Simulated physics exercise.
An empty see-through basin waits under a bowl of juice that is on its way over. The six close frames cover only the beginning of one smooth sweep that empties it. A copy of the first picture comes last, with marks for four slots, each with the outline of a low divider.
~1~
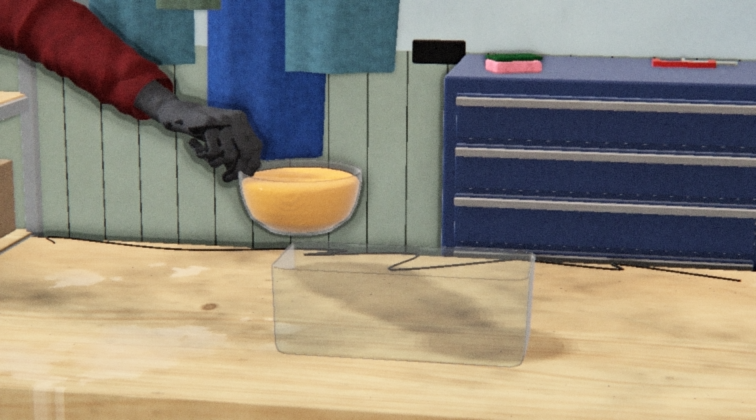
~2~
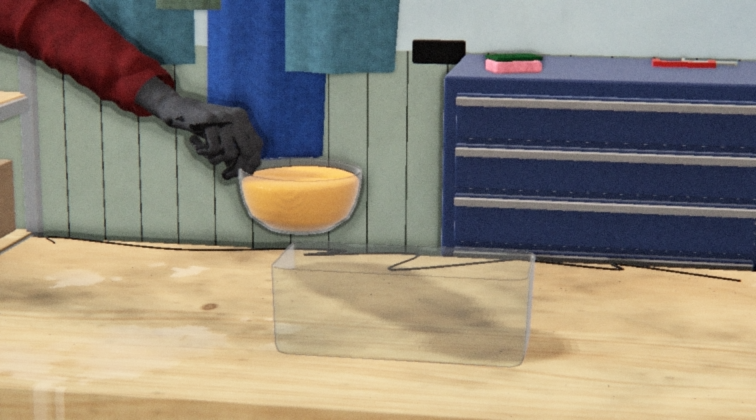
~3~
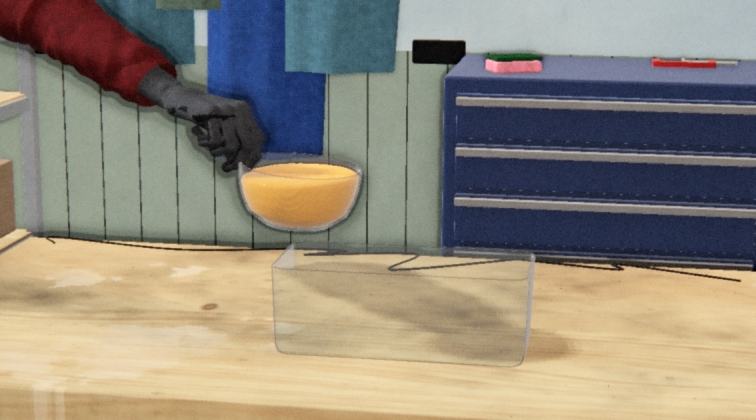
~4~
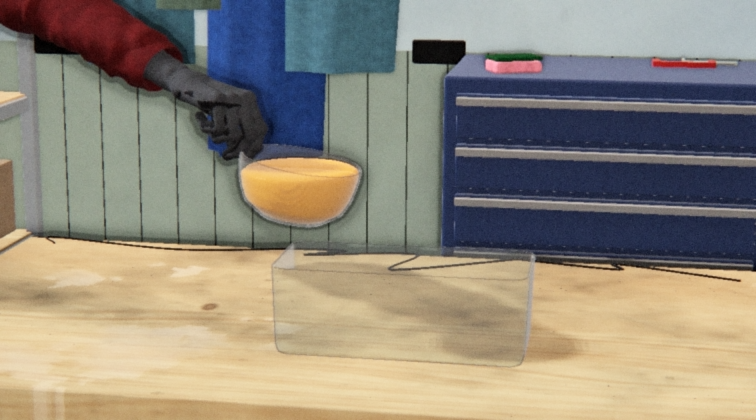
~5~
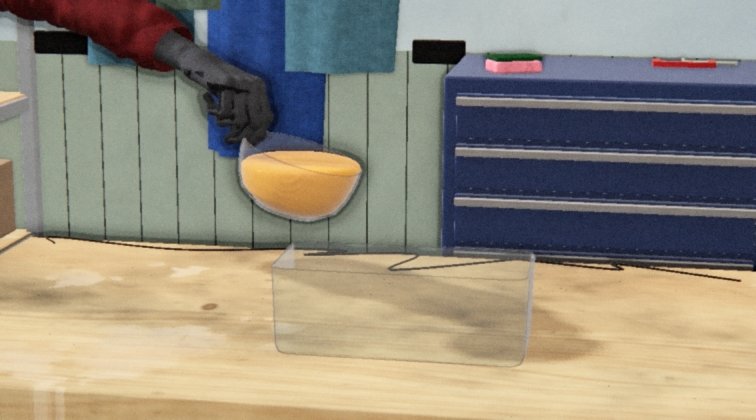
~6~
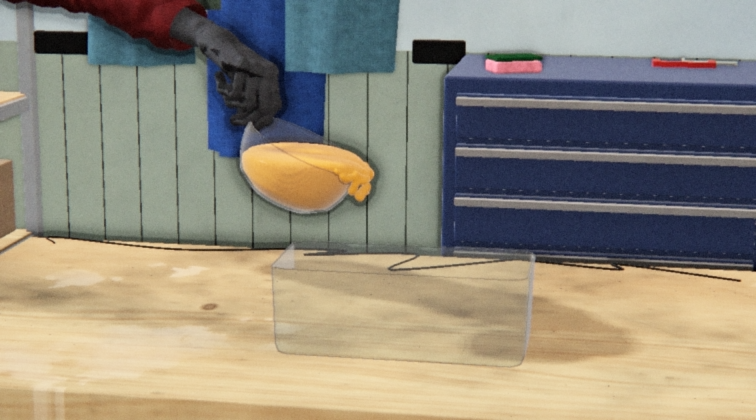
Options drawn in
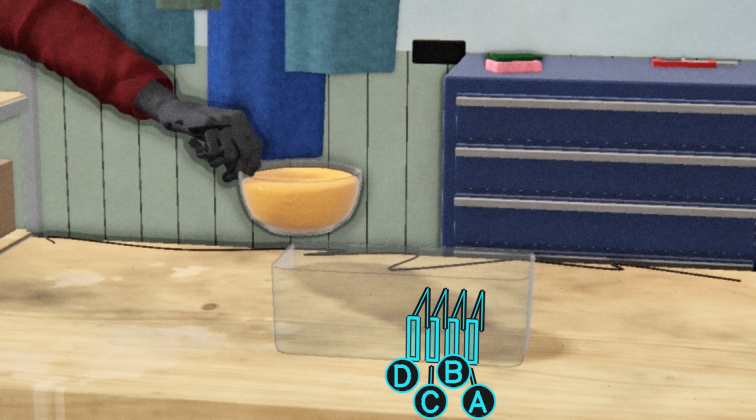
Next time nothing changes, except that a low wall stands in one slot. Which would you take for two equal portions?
Choose C.
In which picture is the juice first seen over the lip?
In picture 5.
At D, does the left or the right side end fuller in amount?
The right side.
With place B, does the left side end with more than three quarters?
Yes.
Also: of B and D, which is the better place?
Place D.
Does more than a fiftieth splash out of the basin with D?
No.
On the marked copy, A at (470, 369); B at (450, 368); C at (431, 366); D at (412, 365).
Choosing A, about 96 % ends left of the wall and 3 % right of it.
Choosing B, about 90 % ends left of the wall and 9 % right of it.
Choosing C, about 50 % ends left of the wall and 48 % right of it.
Choosing D, about 19 % ends left of the wall and 81 % right of it.
